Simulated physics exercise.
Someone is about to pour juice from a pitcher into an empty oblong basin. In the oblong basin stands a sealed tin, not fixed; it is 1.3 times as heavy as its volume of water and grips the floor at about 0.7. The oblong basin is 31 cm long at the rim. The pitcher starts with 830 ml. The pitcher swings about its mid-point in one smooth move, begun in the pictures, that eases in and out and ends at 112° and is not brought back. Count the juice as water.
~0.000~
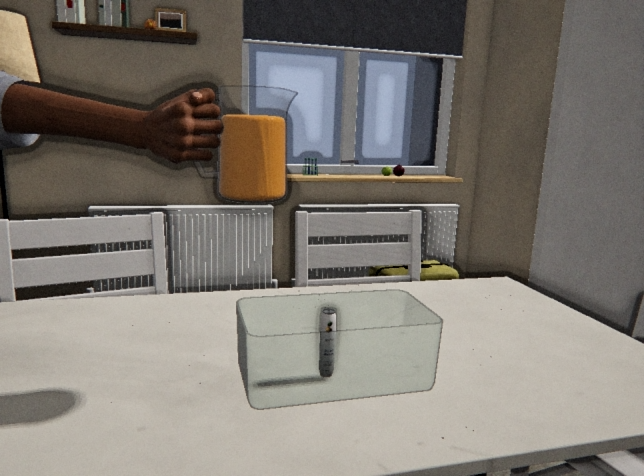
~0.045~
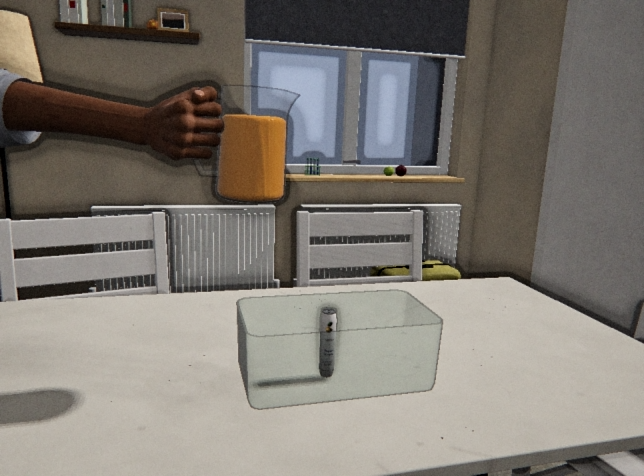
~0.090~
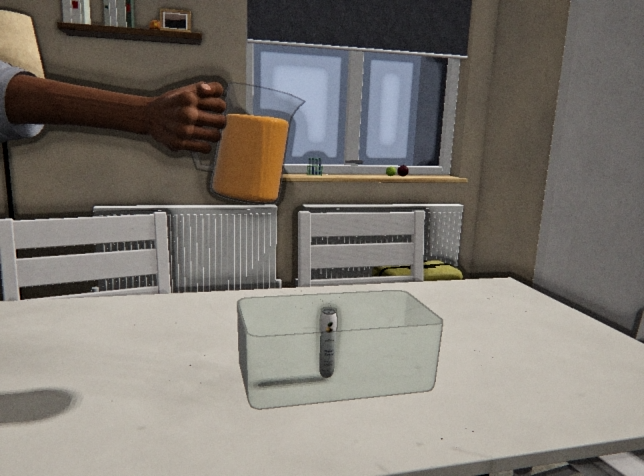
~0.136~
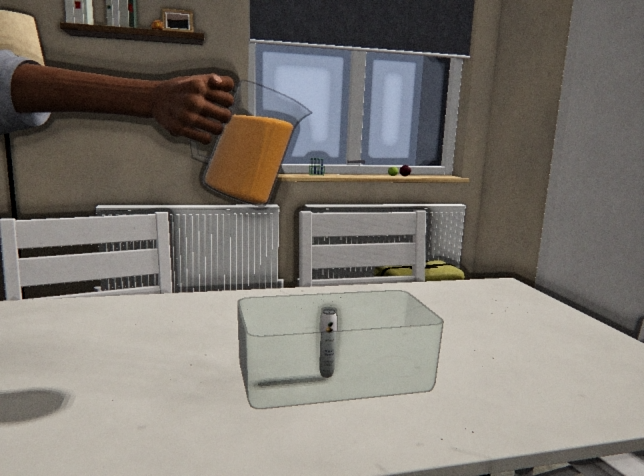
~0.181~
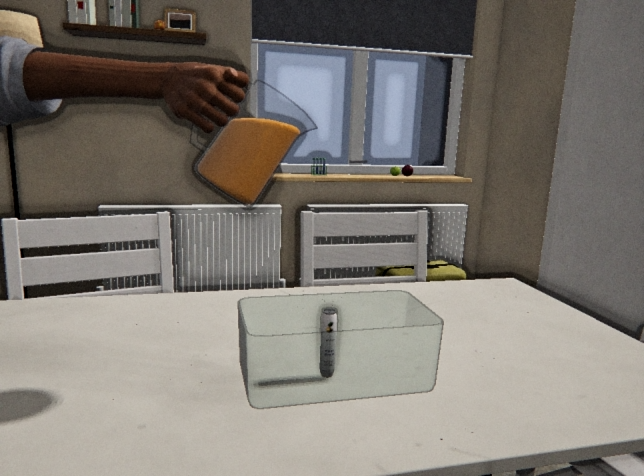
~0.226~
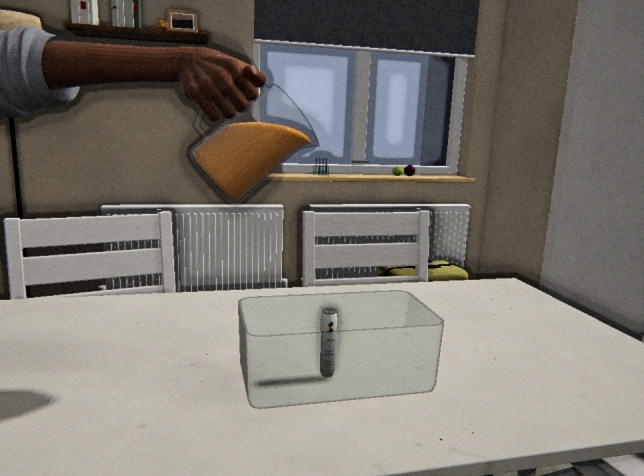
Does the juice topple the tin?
It keeps standing.
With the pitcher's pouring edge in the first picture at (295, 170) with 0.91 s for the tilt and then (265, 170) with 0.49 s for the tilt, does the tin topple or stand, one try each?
First it topples; then it goes over.
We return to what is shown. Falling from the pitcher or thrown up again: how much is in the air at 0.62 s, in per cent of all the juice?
Near 38 in a hundred.
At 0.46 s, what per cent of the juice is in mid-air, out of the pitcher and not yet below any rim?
Some 34 per cent.
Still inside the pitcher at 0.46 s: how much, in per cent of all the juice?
Some 64 per cent.
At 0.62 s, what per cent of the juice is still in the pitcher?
About 22 per cent.
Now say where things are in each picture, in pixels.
In the first frame, tilt 0°; pouring edge (298, 92); surface from (221, 116) to (283, 118); the oblong basin's rim runs from (242, 317) to (423, 306); the tin's top is at (329, 314).
In the second frame, tilt 2°; pouring edge (300, 94); surface from (222, 116) to (284, 119).
In the third frame, tilt 9°; pouring edge (305, 101); surface from (225, 115) to (287, 121).
In the fourth frame, tilt 20°; pouring edge (312, 112); surface from (219, 138) to (292, 123).
In the fifth frame, tilt 34°; pouring edge (318, 128); surface from (211, 144) to (300, 128).
In the sixth frame, tilt 49°; pouring edge (320, 146); surface from (196, 145) to (307, 135).
After 0.46 s the tilt is 111° and 65 per cent is still to pour; the tin stands where it began.
After 0.62 s the tilt is 112° and 22 per cent is still to pour; the tin stands where it began.
After 0.80 s the tilt is 112° and 5 per cent is still to pour; the tin stands where it began.
After 0.99 s the tilt is 112° and 0 per cent is still to pour; the tin stands where it began.
In the end the tin stands where it began.
